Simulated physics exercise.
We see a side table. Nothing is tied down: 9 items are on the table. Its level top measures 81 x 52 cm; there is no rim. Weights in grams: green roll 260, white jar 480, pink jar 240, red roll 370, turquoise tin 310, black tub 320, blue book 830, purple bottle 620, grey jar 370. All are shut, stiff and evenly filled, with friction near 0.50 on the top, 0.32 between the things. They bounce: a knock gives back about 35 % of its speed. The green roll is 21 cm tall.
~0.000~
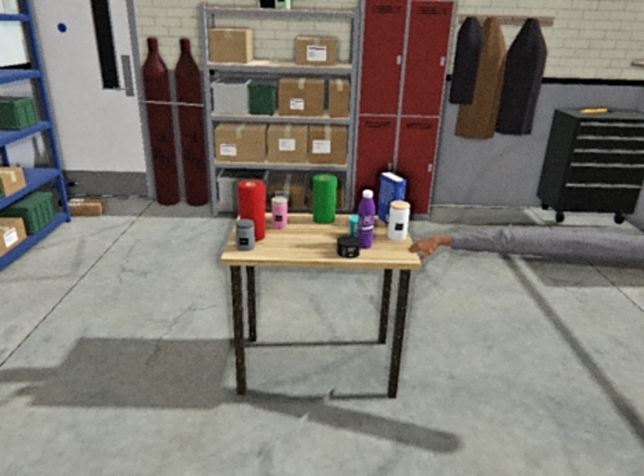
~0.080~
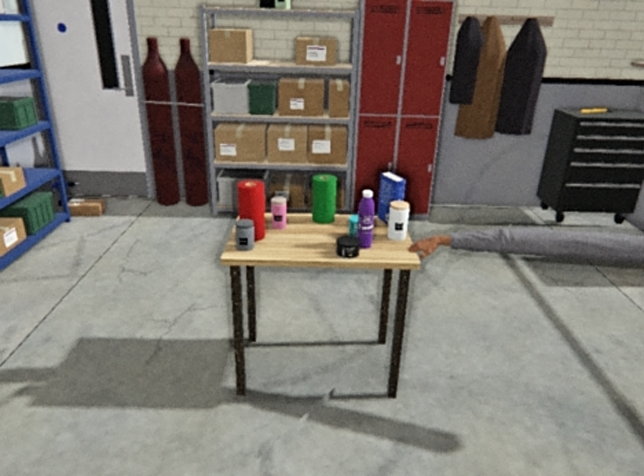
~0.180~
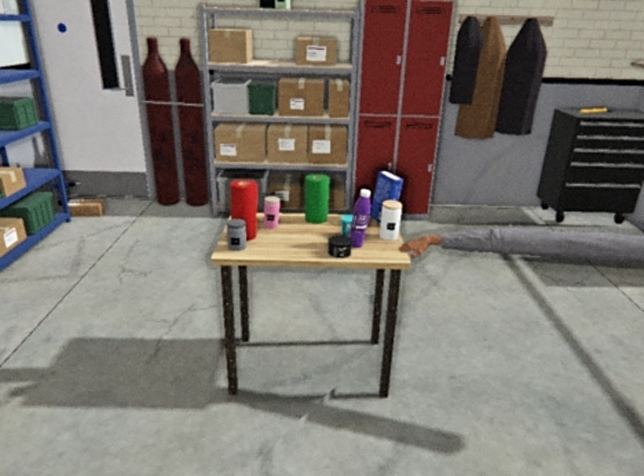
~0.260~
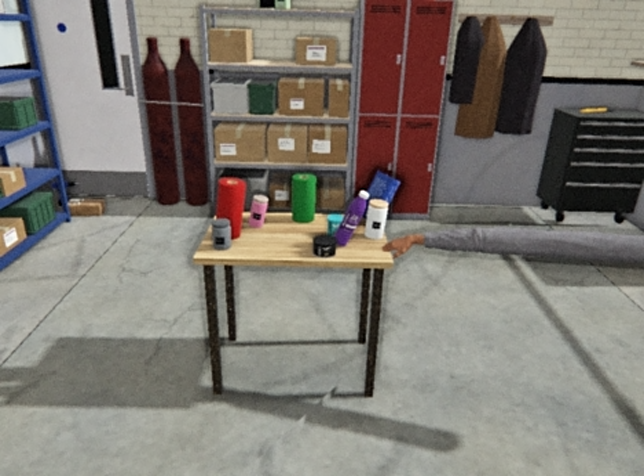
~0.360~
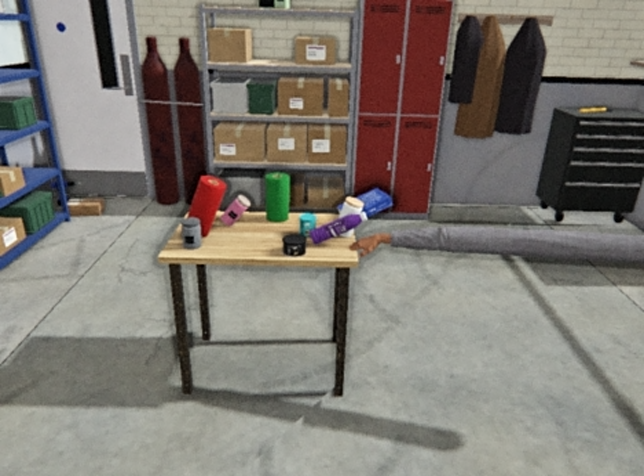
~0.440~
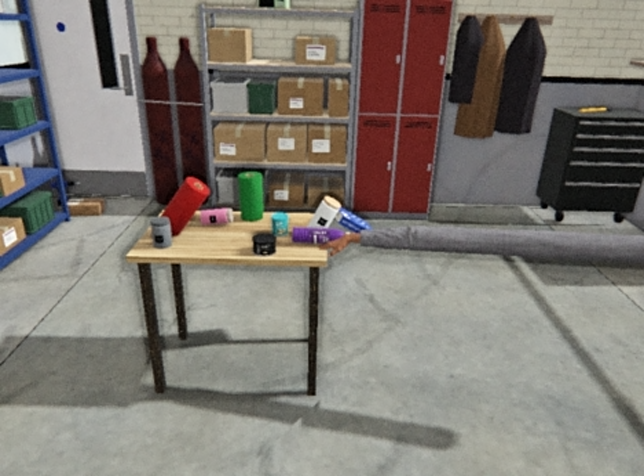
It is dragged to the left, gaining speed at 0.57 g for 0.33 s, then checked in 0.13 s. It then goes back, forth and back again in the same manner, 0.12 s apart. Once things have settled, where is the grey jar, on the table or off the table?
The grey jar drops to the floor.
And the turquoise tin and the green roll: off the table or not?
The turquoise tin ends on the table; the green roll ends off the table.
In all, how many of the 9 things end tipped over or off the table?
7 of them.
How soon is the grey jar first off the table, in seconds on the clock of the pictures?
Near 0.6 s.
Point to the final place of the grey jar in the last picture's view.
Near (141, 372).
Around 0.94 s, table shifted 18 cm; red roll and grey jar now off the table; green roll on its side; white jar on its side.
Around 1.74 s, table shifted 43 cm; green roll now off the table; white jar on its side; purple bottle on its side.
Finally (2.9 s), off the table, green roll, red roll, blue book and grey jar; on their side or leaning hard on the table, white jar, pink jar and purple bottle; not toppled but over 5 cm from the start, turquoise tin and black tub. In the last view, grey jar near (141, 372).
